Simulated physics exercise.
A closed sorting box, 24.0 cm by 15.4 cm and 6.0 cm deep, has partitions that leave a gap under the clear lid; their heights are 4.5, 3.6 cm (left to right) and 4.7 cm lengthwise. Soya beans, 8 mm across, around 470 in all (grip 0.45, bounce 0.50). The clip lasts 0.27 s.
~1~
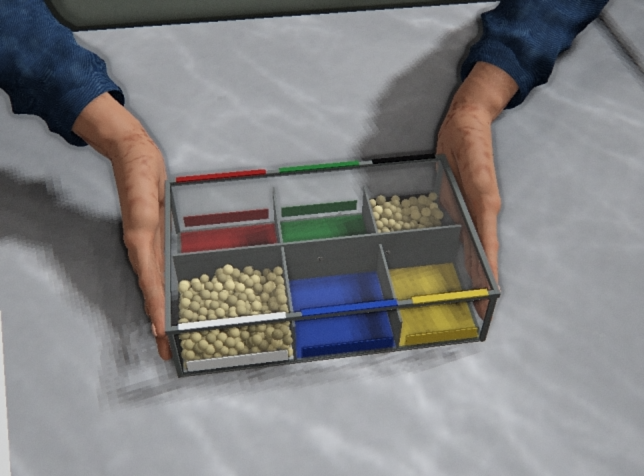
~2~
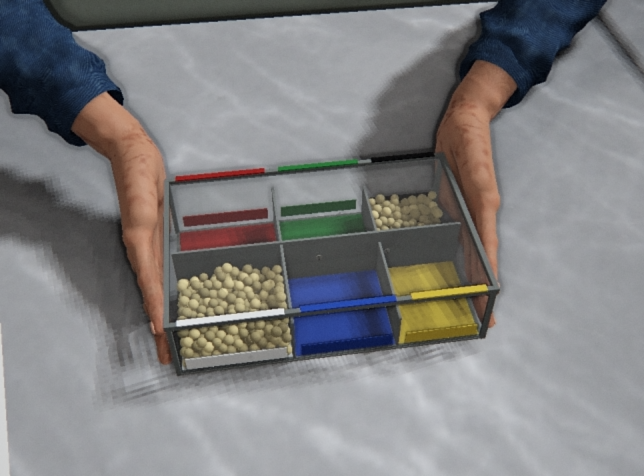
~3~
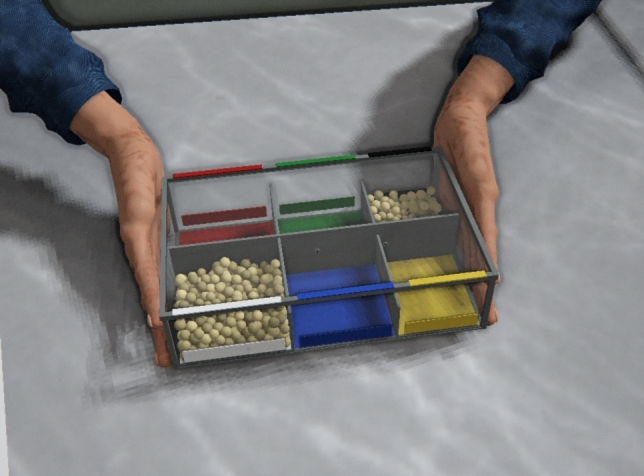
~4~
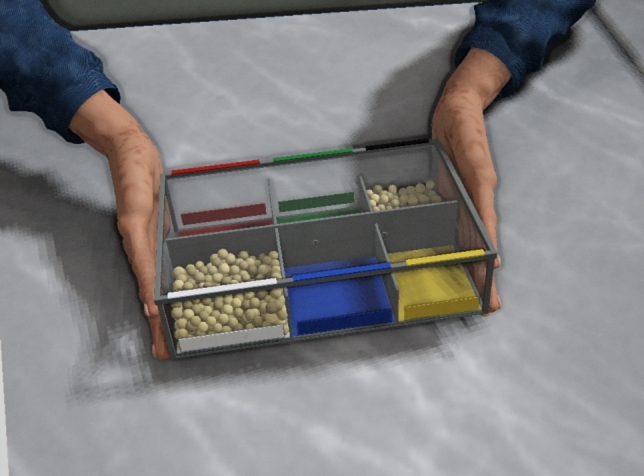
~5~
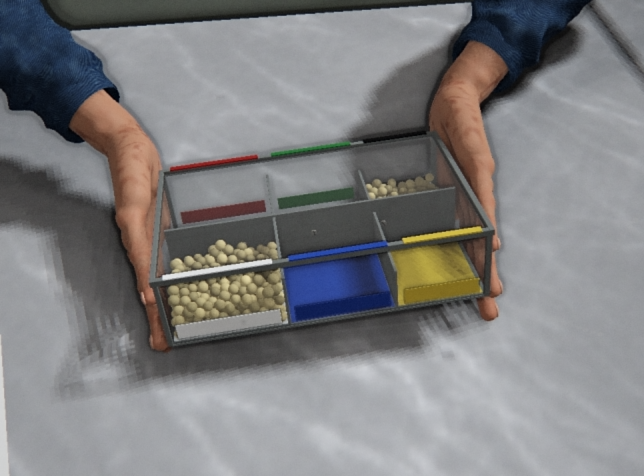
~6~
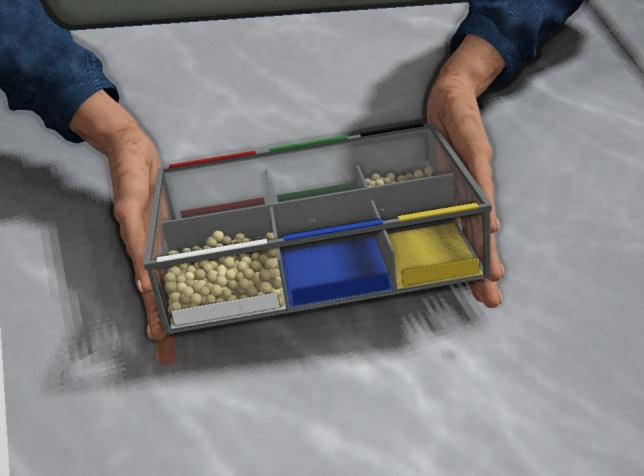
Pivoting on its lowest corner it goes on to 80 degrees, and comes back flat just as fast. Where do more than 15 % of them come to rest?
Red under, blue under, green under, yellow under, white over, black over.
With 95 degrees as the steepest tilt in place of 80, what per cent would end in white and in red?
Then: White 60, red 10.
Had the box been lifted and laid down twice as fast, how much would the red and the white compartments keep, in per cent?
In that case red 5, white 60.
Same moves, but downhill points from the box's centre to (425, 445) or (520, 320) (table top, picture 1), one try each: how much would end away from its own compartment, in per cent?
About 5 and 10 per cent.
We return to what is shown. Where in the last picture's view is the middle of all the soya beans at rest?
Near (248, 285).
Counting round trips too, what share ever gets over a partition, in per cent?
About 5 per cent.
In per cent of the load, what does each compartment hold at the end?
Red 5, blue 0, green 0, yellow 0, white 65, black 30.
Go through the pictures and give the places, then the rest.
The first picture shows box tilt 0 degrees, front corners at (171, 328) and (493, 292); white 70 %, black 30 %.
The second picture shows box tilt 1 degrees, front corners at (169, 325) and (493, 288).
The third picture shows box tilt 4 degrees, front corners at (165, 314) and (492, 274), lowest corner left back.
The fourth picture shows box tilt 8 degrees, front corners at (160, 298) and (490, 253), lowest corner left back.
The fifth picture shows box tilt 13 degrees, front corners at (155, 281) and (488, 230), lowest corner left back.
The sixth picture shows box tilt 17 degrees, front corners at (150, 264) and (485, 206), lowest corner left back; white 70 %, black 30 %.
Then, 0.85 s after the last picture, tilt 80 degrees; red 5 %, white 65 %, black 30 %.
Then, 1.42 s after the last picture, tilt 34 degrees; red 5 %, white 65 %, black 30 %.
Then, 2.04 s after the last picture, tilt 0 degrees; red 5 %, white 65 %, black 30 %.
In the end, red 5 %, blue 0 %, green 0 %, yellow 0 %, white 65 %, black 30 %.
